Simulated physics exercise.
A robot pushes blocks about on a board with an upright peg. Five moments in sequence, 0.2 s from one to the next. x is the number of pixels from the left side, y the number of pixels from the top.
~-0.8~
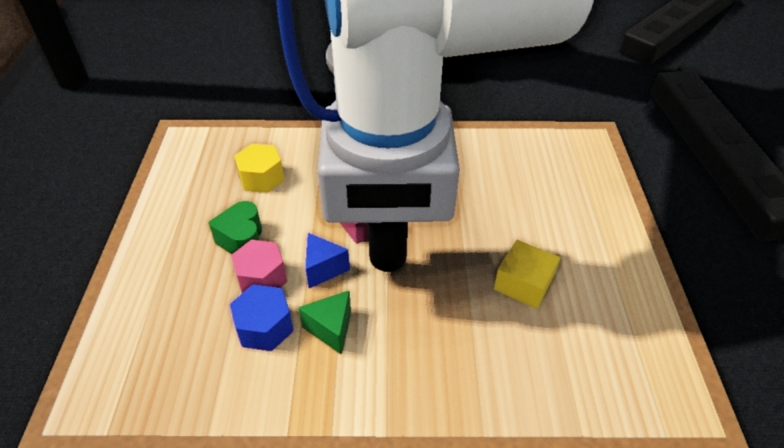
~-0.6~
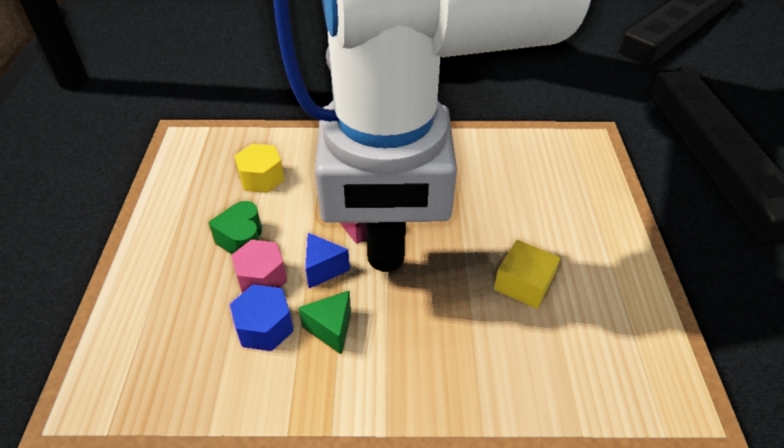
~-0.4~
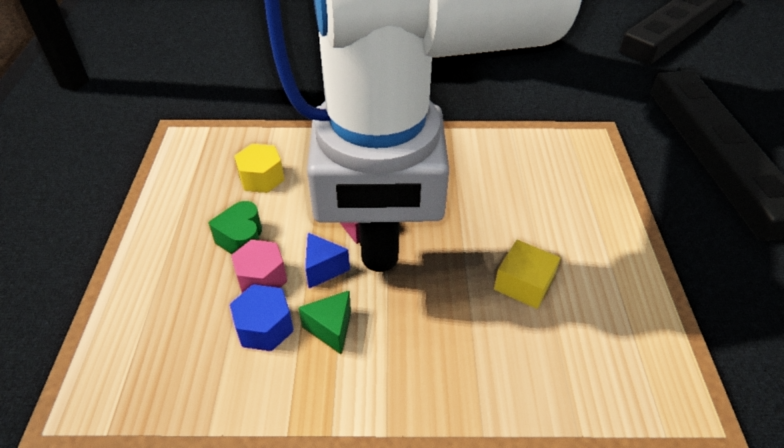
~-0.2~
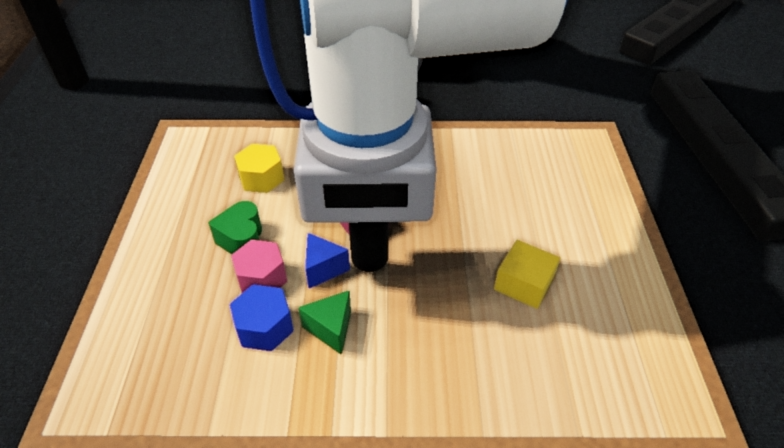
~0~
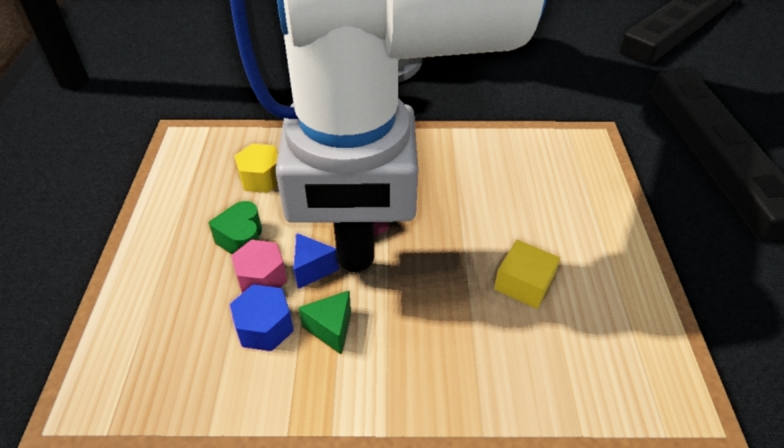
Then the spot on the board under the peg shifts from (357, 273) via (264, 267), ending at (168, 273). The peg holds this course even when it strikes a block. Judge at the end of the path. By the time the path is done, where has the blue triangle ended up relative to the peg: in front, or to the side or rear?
When the path ends, it will lie beside or behind the peg.
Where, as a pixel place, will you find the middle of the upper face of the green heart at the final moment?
Around pixel (201, 208).
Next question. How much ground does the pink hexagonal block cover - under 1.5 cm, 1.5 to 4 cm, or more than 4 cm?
Shift of over 4 cm.
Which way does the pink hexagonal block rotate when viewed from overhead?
Rotates counter-clockwise.
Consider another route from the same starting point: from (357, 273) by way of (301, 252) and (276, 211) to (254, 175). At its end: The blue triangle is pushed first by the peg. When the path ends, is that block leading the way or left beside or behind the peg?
The blue triangle won't stay at the front of the peg.
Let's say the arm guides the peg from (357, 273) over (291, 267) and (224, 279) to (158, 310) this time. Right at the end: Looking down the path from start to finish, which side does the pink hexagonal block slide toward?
Sideways, to the left.
On the path given first. One third of the way, peg at (290, 255); green heart at (225, 217), turned 25° clockwise; pink hexagonal block at (232, 260), turned 30° anticlockwise; blue triangle at (260, 237), turned 45° anticlockwise.
Two thirds of the way, peg at (228, 253); green heart at (204, 210), turned 85° clockwise; pink hexagonal block at (188, 274), turned 60° anticlockwise; blue triangle at (200, 234), turned 35° anticlockwise.
At the end, peg at (162, 259); green heart at (201, 208), turned 100° clockwise; pink hexagonal block at (156, 287), turned 130° anticlockwise; blue triangle at (160, 228), turned 15° clockwise; pink square still.
